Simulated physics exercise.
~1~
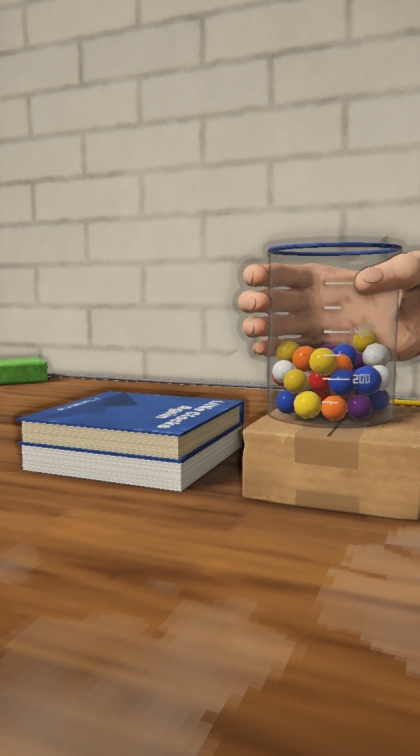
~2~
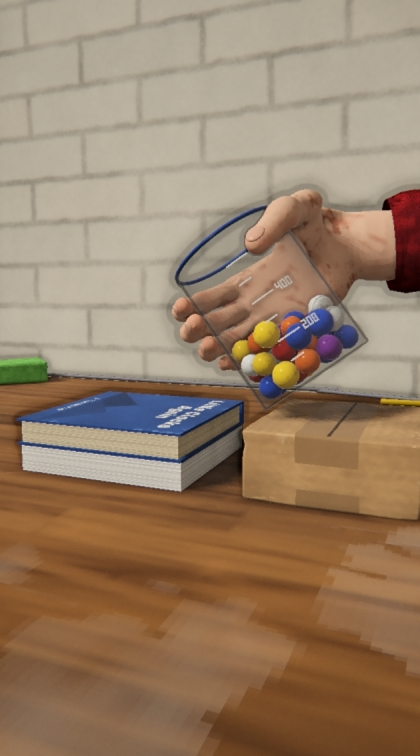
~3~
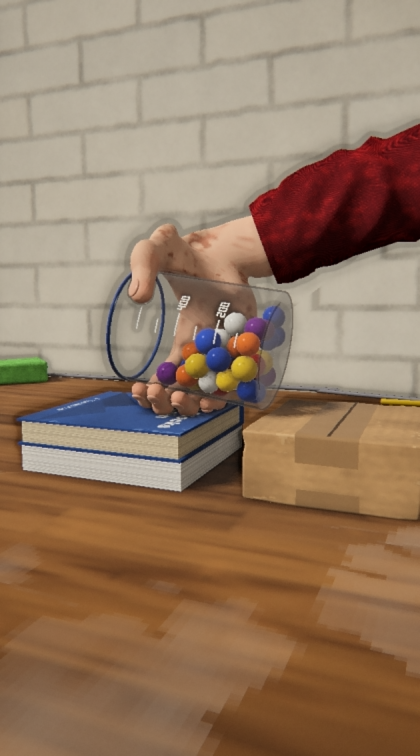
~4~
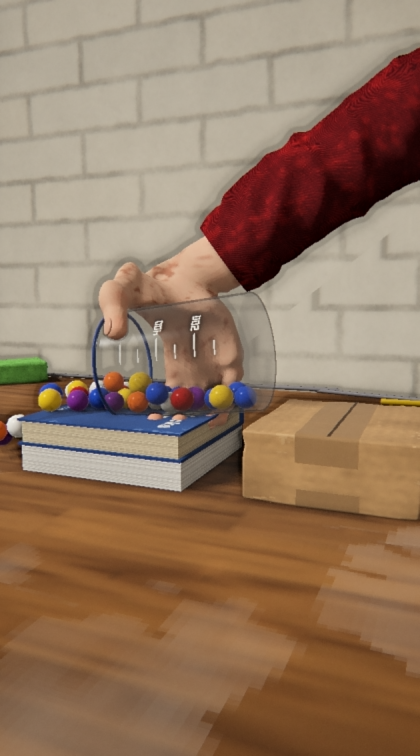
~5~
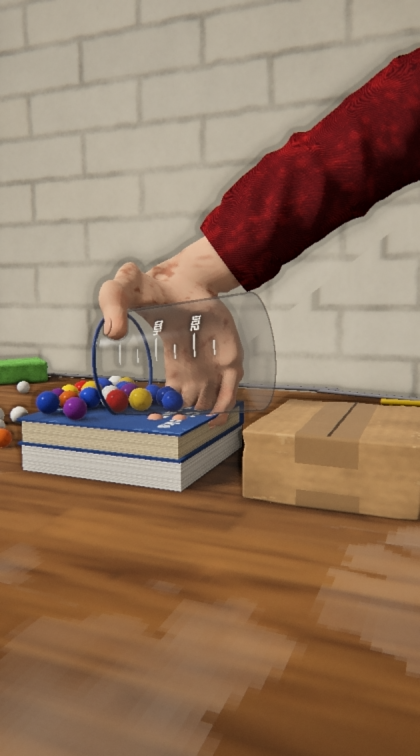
Clear beaker of colourful gumballs being lifted off a cardboard box, tipped leftward and laid on books by hand, most balls spilling out.
